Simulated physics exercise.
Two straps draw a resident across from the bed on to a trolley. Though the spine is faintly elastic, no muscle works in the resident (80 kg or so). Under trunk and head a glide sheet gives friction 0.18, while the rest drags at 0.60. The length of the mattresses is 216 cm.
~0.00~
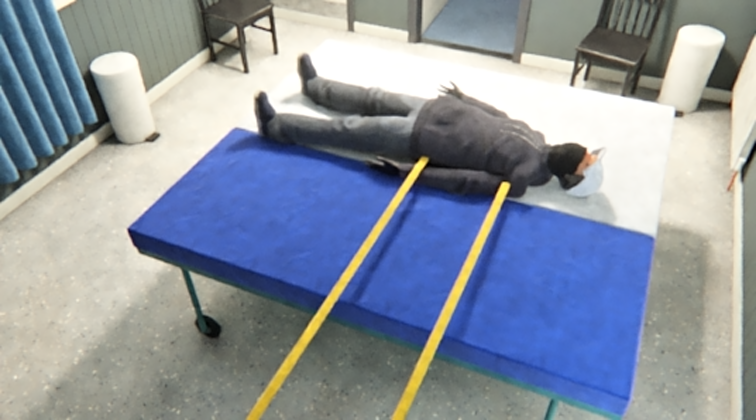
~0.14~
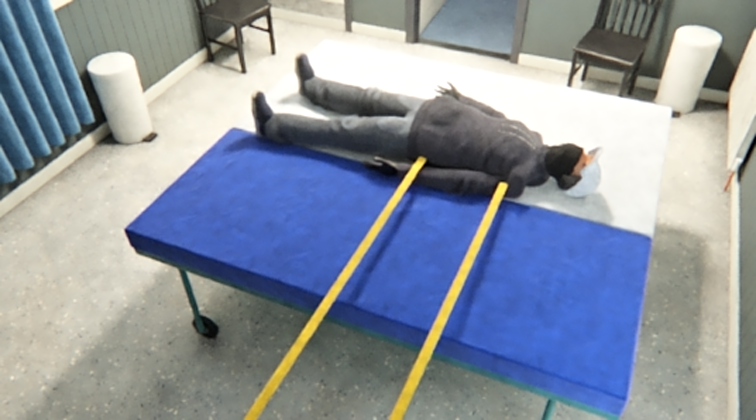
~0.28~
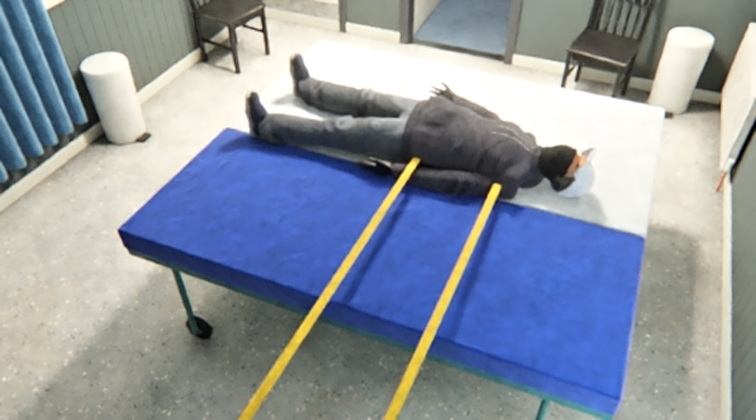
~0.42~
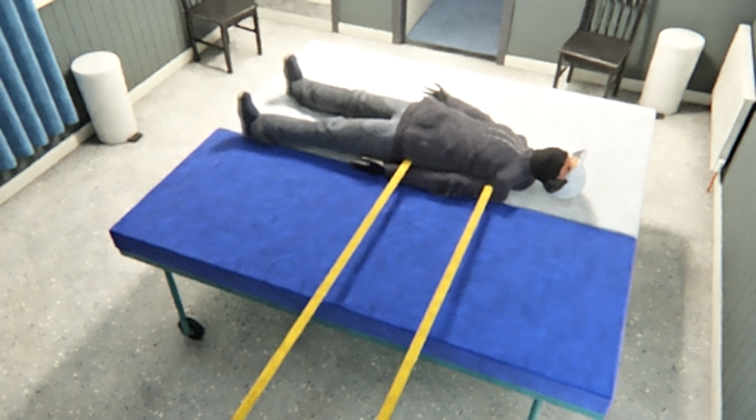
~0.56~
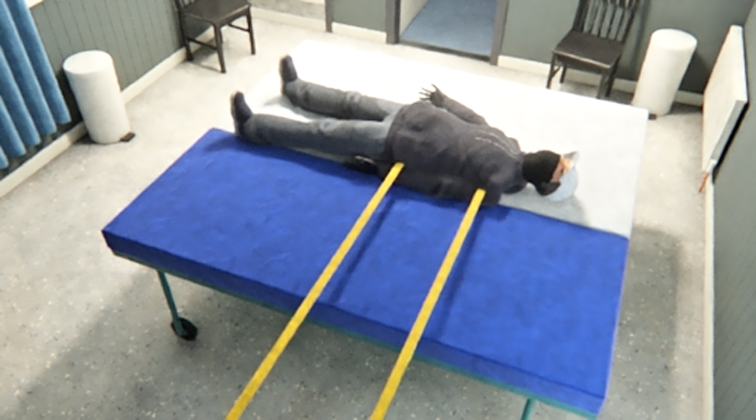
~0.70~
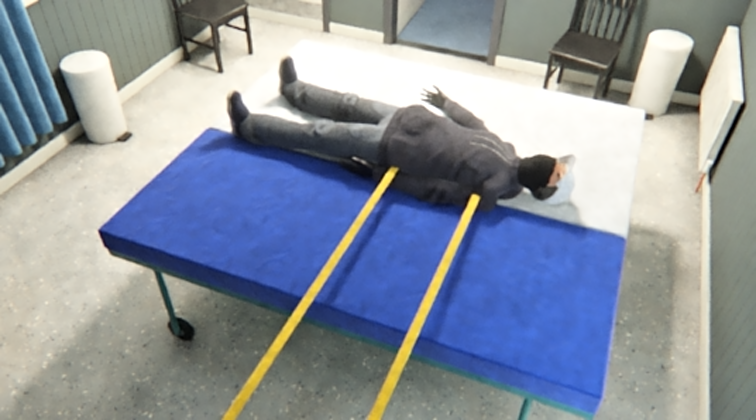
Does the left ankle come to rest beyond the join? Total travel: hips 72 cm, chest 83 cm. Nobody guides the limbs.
Across.
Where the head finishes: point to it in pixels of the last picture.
End position: Roughly (520, 315) in the last view.
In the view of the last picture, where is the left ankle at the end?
Somewhere close to (275, 148).
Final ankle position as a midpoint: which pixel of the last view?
I'd put it at roughly (303, 136).
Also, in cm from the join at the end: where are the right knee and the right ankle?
Right knee: 12 cm past the join; right ankle: 20 cm short of it.
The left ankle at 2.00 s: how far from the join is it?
Past it by around 6 cm.
After 1.00 s the left ankle is 1 cm short of the join, near (251, 127) in the last picture's view.
After 1.50 s the left ankle is 1 cm past the join, near (260, 133) in the last picture's view; the right ankle 35 cm short of the join.
After 2.00 s the left ankle is 6 cm past the join, near (271, 143) in the last picture's view; the right ankle 25 cm short of the join.
Final state at 3.3 s, head crosses the join; left hand crosses the join; right hand stops short of the join; left ankle crosses the join; right ankle stops short of the join; right knee crosses the join.
